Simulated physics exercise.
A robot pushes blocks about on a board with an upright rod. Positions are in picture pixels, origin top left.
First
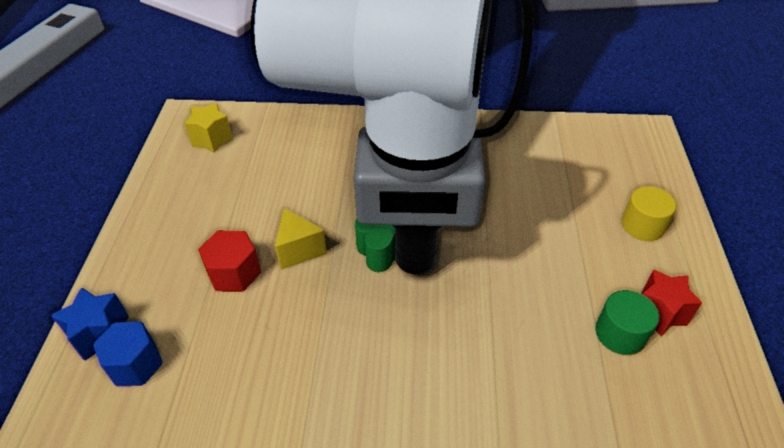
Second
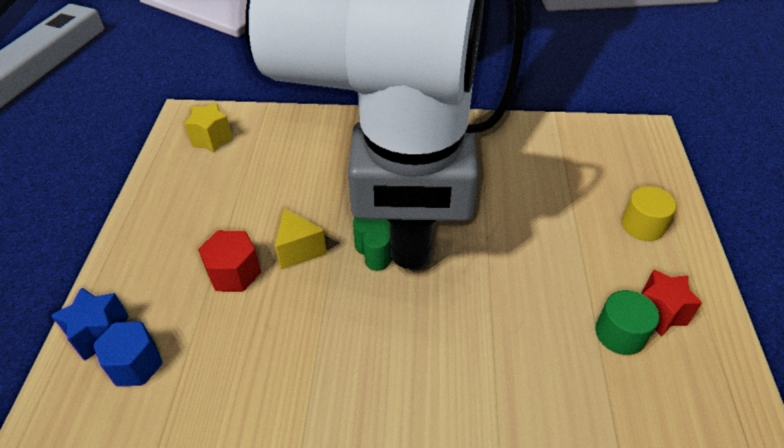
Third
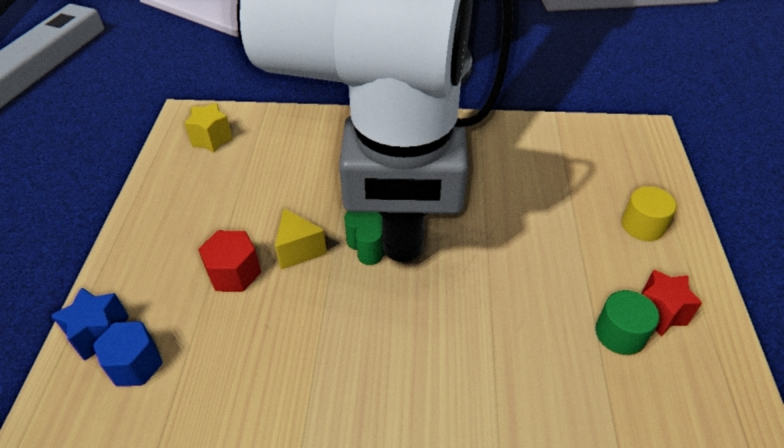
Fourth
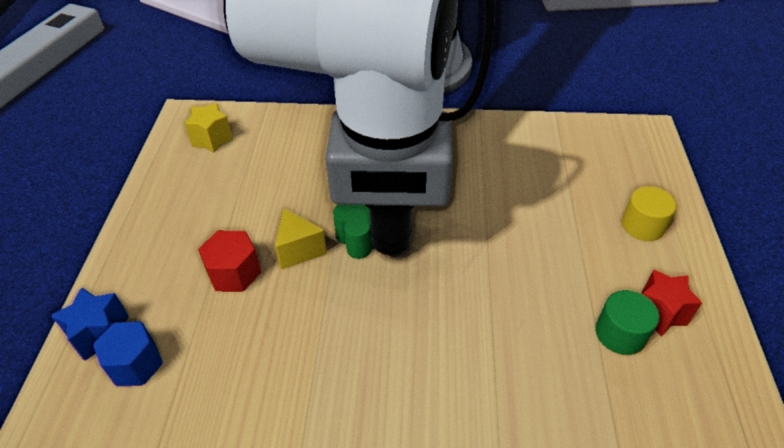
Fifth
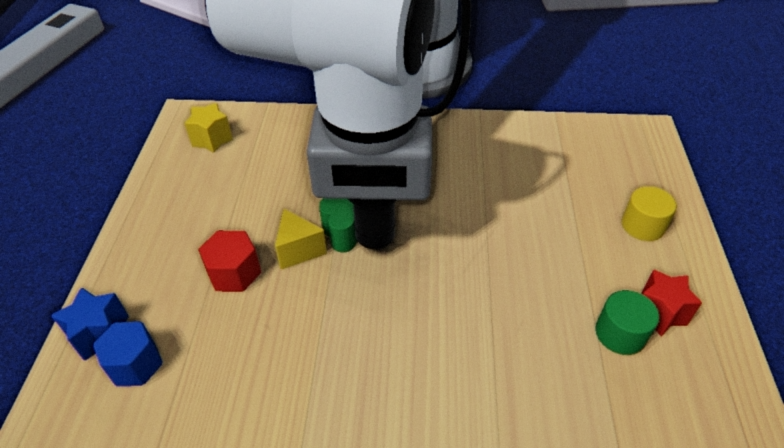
A robot arm's dark rod pushes a small green block left toward a yellow triangular piece.
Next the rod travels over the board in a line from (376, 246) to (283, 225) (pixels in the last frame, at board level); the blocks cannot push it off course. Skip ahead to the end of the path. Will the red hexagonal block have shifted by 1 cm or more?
No, that is not what happens.
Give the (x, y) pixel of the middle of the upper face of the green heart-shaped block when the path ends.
At pixel (265, 177).
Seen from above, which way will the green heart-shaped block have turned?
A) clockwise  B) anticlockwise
My answer is option A.
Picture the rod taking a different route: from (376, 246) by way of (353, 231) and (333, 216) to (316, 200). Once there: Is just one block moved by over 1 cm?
Yes, that is how it ends up.
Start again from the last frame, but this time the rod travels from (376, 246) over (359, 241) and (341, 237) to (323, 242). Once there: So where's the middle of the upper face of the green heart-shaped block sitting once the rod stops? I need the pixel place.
The middle of its upper face should be somewhere near (301, 195).
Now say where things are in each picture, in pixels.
In the first picture, tip of the rod (415, 260), middles of tops, red hexagonal block (226, 248), yellow triangular piece (294, 227), green heart-shaped block (377, 228).
In the second picture, rod (410, 254), green heart-shaped block (376, 227).
In the third picture, rod (403, 248), green heart-shaped block (367, 222).
In the fourth picture, rod (391, 241), green heart-shaped block (356, 216).
In the fifth picture, rod (375, 236), red hexagonal block (226, 248), yellow triangular piece (294, 227), green heart-shaped block (341, 209).
The first path, step by step. Halfway along, rod (326, 224); green heart-shaped block (298, 193), turned 25° clockwise.
At the end, rod (281, 215); red hexagonal block unmoved; yellow triangular piece (285, 231), turned 15° anticlockwise; green heart-shaped block (265, 177), turned 55° clockwise.
